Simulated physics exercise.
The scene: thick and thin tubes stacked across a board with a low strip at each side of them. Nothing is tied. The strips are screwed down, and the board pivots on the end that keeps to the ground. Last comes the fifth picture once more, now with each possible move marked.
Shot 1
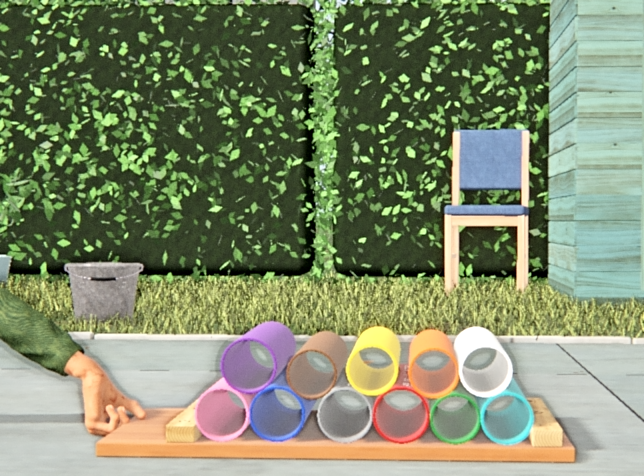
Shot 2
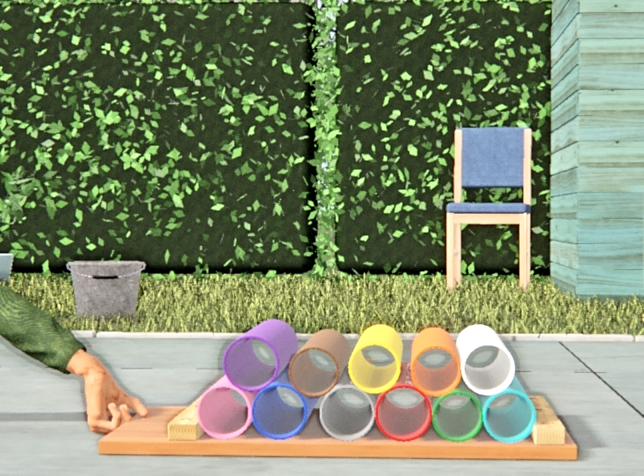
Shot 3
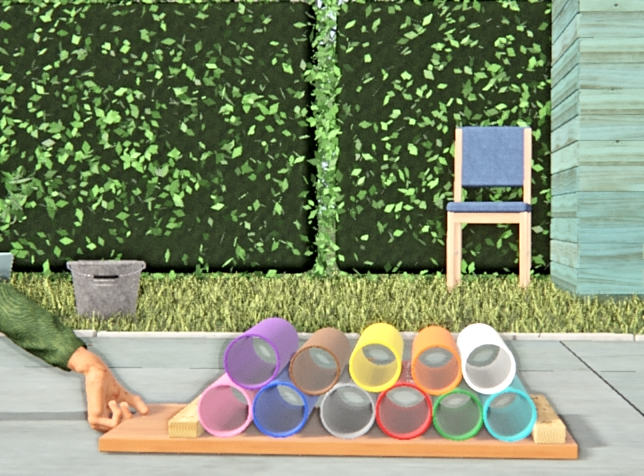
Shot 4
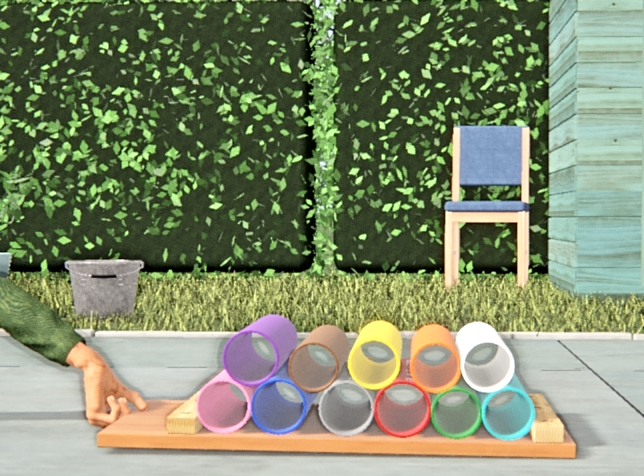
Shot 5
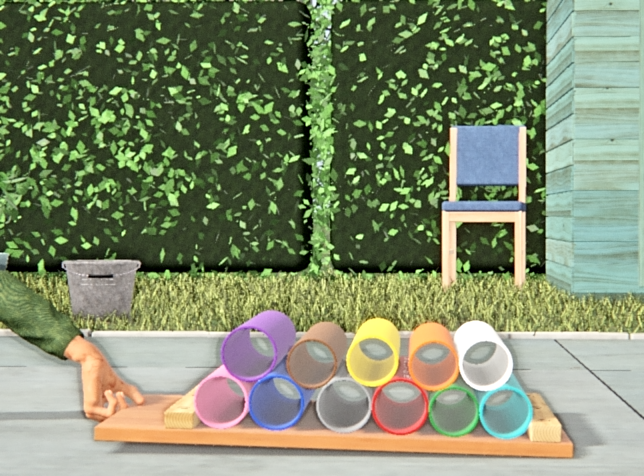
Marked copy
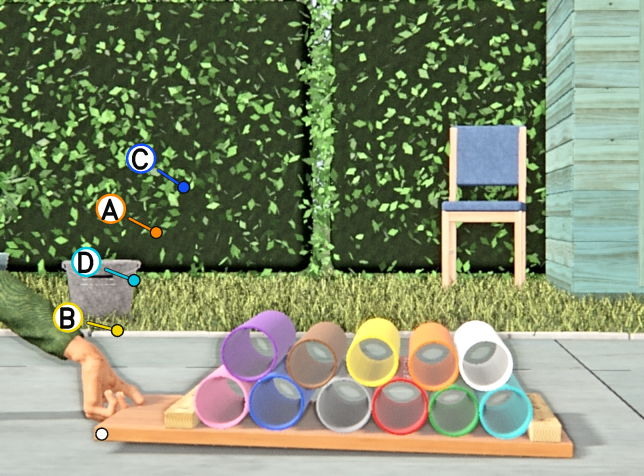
A hand slightly lifts the left end of a board stacked with colorful tubes.
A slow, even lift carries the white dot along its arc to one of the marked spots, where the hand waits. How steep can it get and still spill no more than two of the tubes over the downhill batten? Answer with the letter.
It can be raised to A.
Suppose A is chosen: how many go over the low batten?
With A, two.
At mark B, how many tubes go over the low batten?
The count is none.
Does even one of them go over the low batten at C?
At C: Yes.
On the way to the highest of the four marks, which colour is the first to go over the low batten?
It is the white one.
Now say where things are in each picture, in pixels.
In the first frame, turquoise tube (507, 419); yellow tube (372, 370); orange tube (434, 373).
In the second frame, orange tube (436, 371); white tube (488, 368).
In the third frame, board (343, 421); pink tube (225, 410); blue tube (280, 410); green tube (458, 416).
In the fourth frame, board (342, 418); pink tube (223, 406); blue tube (278, 407); green tube (456, 414).
In the fifth frame, board (339, 415); pink tube (221, 401); blue tube (277, 403).
On the marked copy, A at (156, 233); B at (118, 330); C at (184, 187); D at (134, 281); the white dot at (102, 434).
With A. Early on, board at 16°.
Further on, board at 27°.
At the end, board at 27°, two over the low batten (orange, white).
As for the rest, B none over the low batten; C five over the low batten; D none over the low batten.
